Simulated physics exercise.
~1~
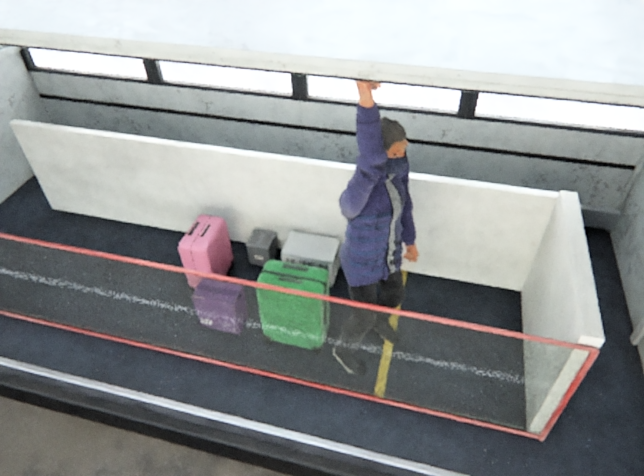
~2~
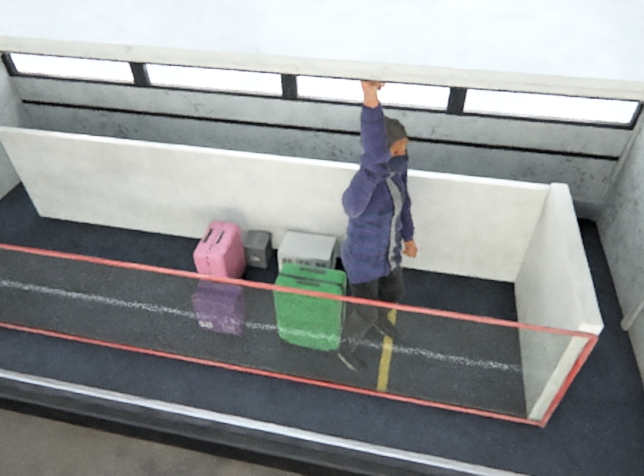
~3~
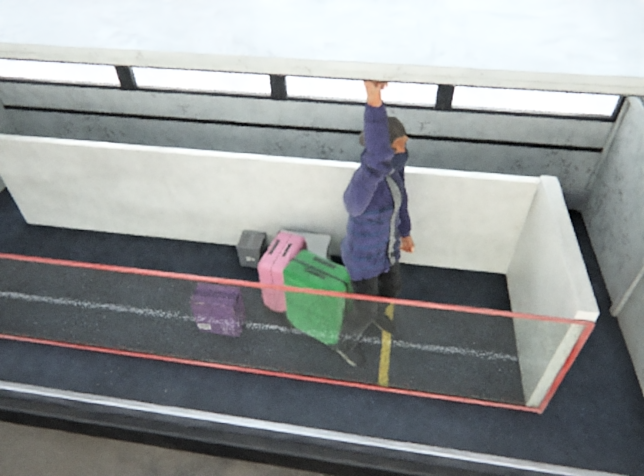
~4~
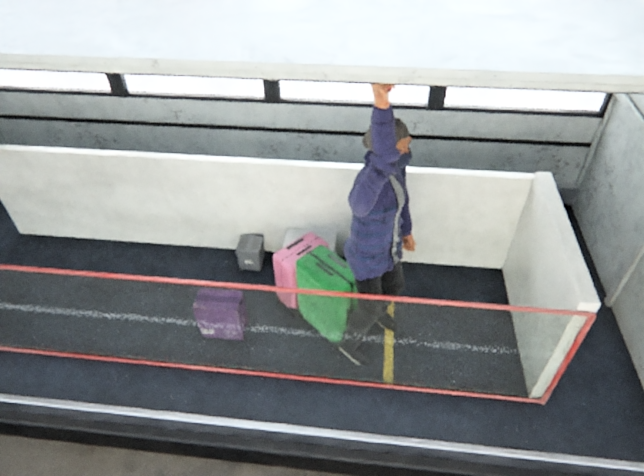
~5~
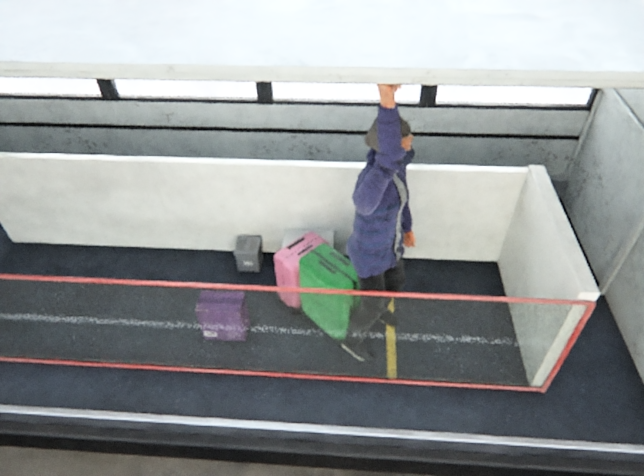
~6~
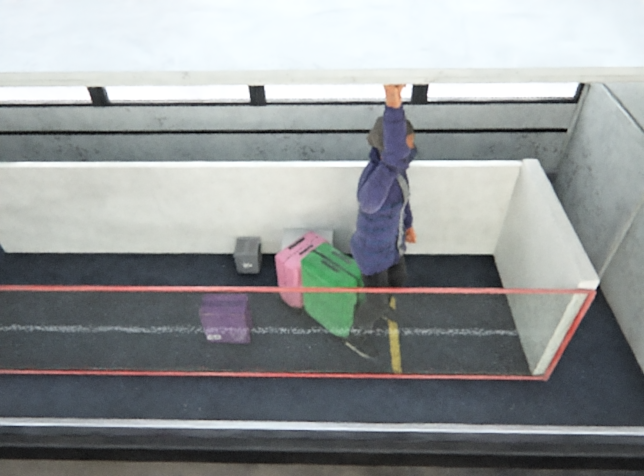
A pink wheeled case and a big green one stand upright in a shuttle's standing bay, seen from above through a clear, red-edged front panel, with the camera drifting slightly sideways. A purple carton lies near the panel, a grey tub and pale crate sit behind, and a passenger in a purple coat grips the overhead rail beside a yellow line. The pink case rolls right, and the green case shifts a little the same way. The pink one closes in behind the green one, partly hiding the crate. Both settle by the passenger's legs, short of the line.
